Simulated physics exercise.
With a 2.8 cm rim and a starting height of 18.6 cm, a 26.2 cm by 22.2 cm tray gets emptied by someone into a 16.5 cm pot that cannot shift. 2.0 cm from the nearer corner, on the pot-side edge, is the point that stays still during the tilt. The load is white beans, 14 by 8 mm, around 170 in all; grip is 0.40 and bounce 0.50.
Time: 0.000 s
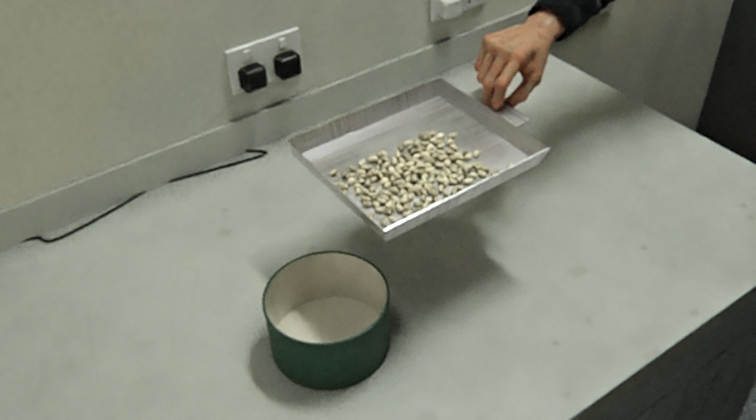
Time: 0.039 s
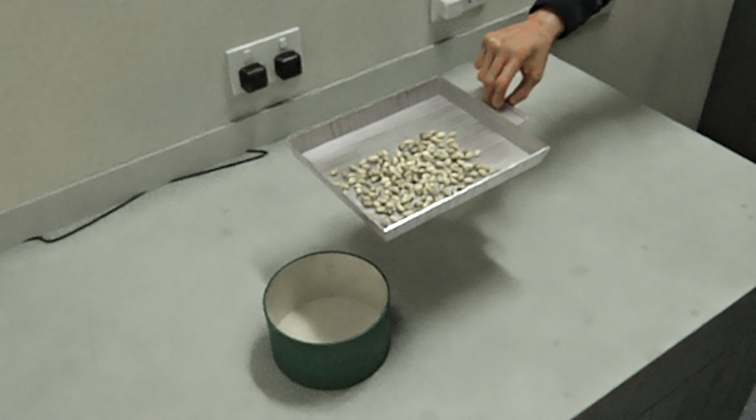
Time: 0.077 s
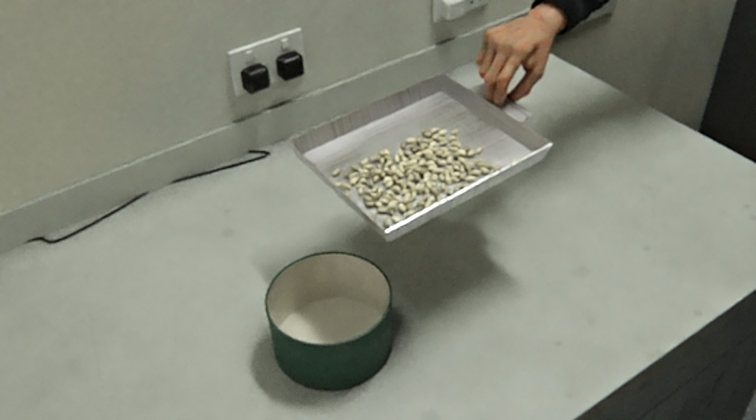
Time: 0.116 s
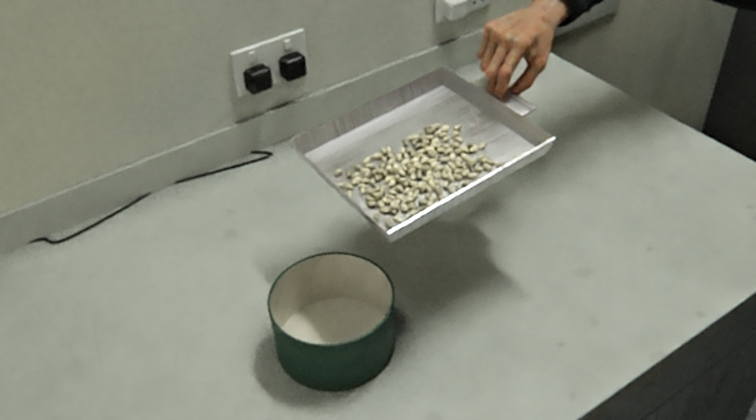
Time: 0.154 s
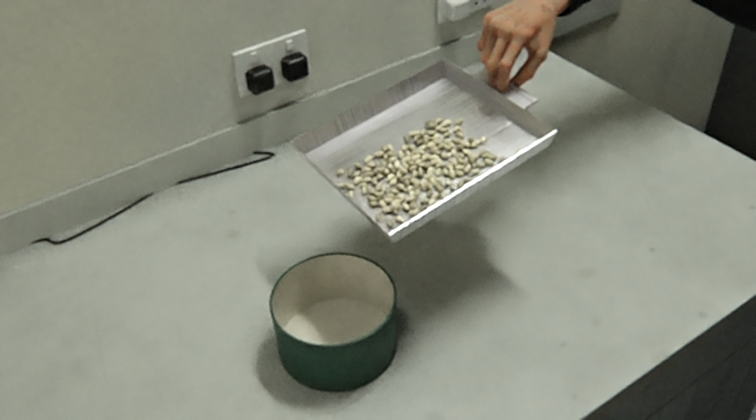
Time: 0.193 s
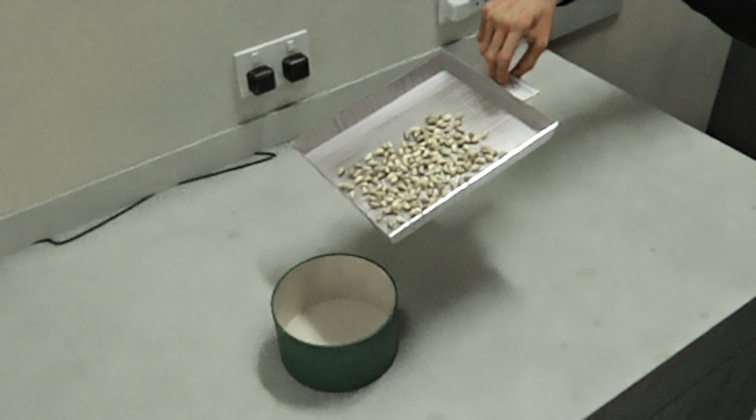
A shallow silvery tray of pale beans is held by a hand at its far right end, above a grey counter seen from above at an angle. A dark green round pot with a pale inside stands in front, below two black plugs in a white wall socket and a thin black cable. The hand slowly raises the tray's far end, tilting it slightly while the beans barely shift.
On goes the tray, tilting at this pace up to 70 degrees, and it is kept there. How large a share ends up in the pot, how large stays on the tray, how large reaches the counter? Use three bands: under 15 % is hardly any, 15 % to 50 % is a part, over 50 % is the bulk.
Shares - pot: A part; tray: The bulk; counter: Hardly any.
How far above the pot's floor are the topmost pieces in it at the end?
Roughly 1.0 centimetres.
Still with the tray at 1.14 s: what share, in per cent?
Of the load, some 85 percent.
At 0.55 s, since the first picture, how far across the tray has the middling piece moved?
By then it sits near 4 cm from where it began.
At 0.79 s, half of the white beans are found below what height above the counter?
Some 22 cm.
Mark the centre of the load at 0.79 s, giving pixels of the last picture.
By then the middle of the load sits around (365, 196).
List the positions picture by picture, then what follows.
Tray tilt 0 degrees, front corners at (385, 224) and (541, 147); middle of the pieces at (414, 179); pot at (326, 295), in the first frame.
Tray tilt 1 degrees, front corners at (386, 225) and (542, 146); middle of the pieces at (415, 178), in the second frame.
Tray tilt 2 degrees, front corners at (388, 225) and (544, 143); middle of the pieces at (417, 177), in the third frame.
Tray tilt 5 degrees, front corners at (389, 227) and (547, 137), lowest corner left front; middle of the pieces at (419, 175), in the fourth frame.
Tray tilt 8 degrees, front corners at (390, 228) and (549, 130), lowest corner left front; middle of the pieces at (421, 173), in the fifth frame.
Tray tilt 11 degrees, front corners at (391, 229) and (549, 123), lowest corner left front; middle of the pieces at (421, 170); pot at (334, 297). The tray's pace is about 80 degrees a second, in the sixth frame.
After 0.55 s, tilt 40 degrees; the tray holds 100 %, the pot 0 %.
After 0.79 s, tilt 59 degrees; the tray holds 100 %, the pot 0 %.
After 1.14 s, tilt 70 degrees; the tray holds 85 %, the pot 10 %.
At rest (2.5 s), pot 20 %, tray 75 %, counter 0 %.
